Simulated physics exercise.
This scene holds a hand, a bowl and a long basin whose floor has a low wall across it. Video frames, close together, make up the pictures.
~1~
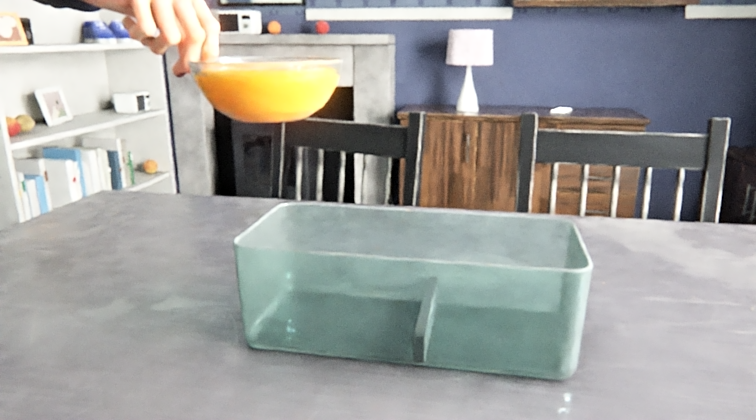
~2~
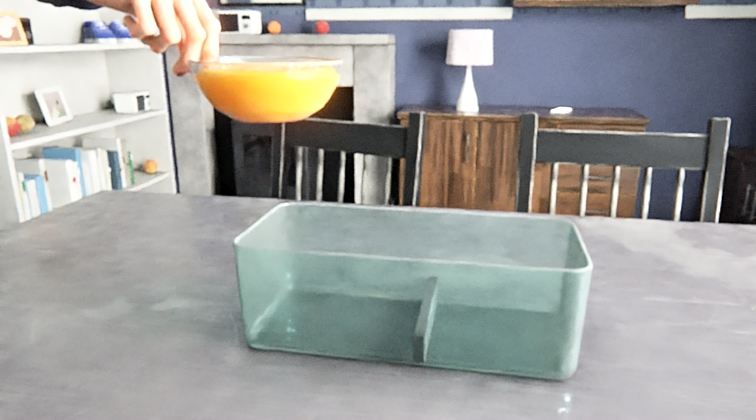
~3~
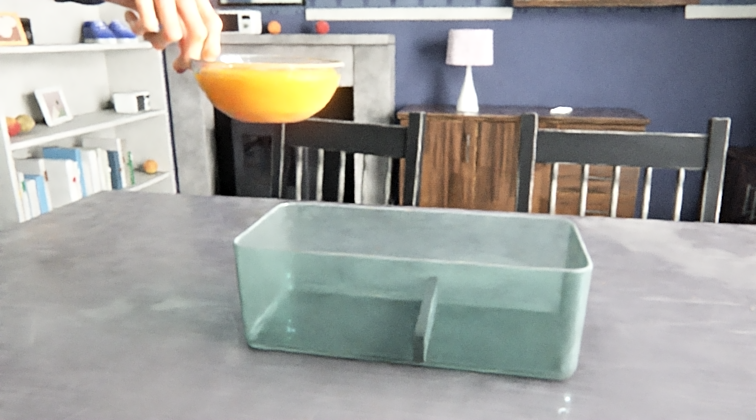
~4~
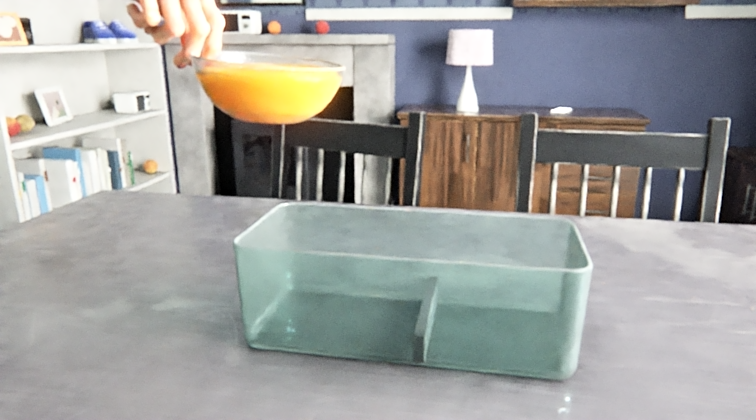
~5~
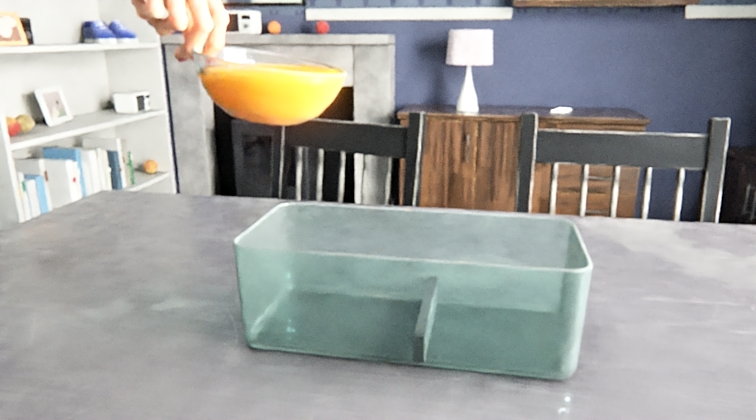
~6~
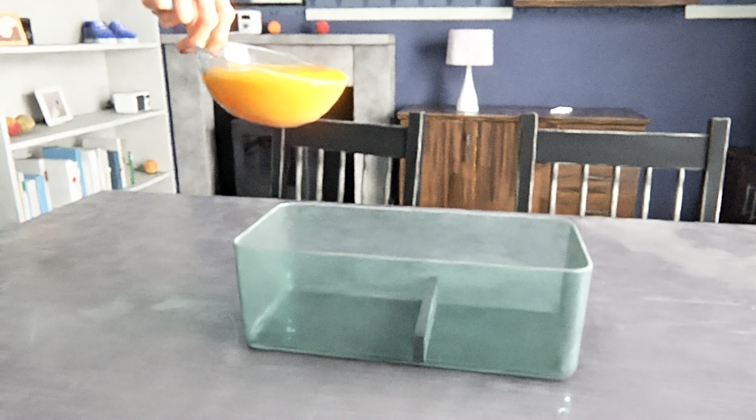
To begin with, a hand at the upper left holds a clear bowl of orange liquid nearly level above a long, greenish see-through basin with a low wall across its floor. The hand then gradually tilts the bowl slightly to the right, while the basin stays still on the grey table.
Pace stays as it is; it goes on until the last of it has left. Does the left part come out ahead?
Yes.
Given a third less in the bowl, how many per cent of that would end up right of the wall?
Result: Around 10 per cent.
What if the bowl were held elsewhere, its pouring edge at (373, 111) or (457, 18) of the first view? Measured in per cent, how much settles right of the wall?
First place gives some 50 %, second place some 90 %.
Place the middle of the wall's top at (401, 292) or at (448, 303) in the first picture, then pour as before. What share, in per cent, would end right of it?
In turn some 55 and 10 in a hundred.
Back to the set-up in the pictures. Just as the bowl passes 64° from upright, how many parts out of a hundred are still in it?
Amount still in: Approx. 30 %.
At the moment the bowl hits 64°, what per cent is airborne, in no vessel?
40 in a hundred.
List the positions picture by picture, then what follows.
The first picture shows tilt 0°; pouring edge (339, 63); surface from (205, 68) to (337, 70); the long basin's rim runs from (258, 224) to (581, 244); the wall's top is at (428, 303).
The second picture shows tilt 1°; pouring edge (339, 64); surface from (206, 68) to (337, 71).
The third picture shows tilt 3°; pouring edge (340, 66); surface from (207, 67) to (337, 71).
The fourth picture shows tilt 6°; pouring edge (341, 70); surface from (208, 67) to (338, 73).
The fifth picture shows tilt 10°; pouring edge (342, 76); surface from (210, 67) to (342, 73).
The sixth picture shows tilt 15°; pouring edge (343, 84); surface from (213, 68) to (344, 77); 1 per cent is over the edge.
A moment on, the tilt is 64° and 29 per cent is still to pour, 29 is left of the wall and 3 right of it.
Next, the tilt is 91° and 1 per cent is still to pour, 80 is left of the wall and 13 right of it.
Then the tilt is 94° and 0 per cent is still to pour, 83 is left of the wall and 16 right of it.
Later the tilt is 94° and 0 per cent is still to pour, 83 is left of the wall and 16 right of it.
Finally, 83 per cent lies left of the wall, 16 right of it and 1 outside.
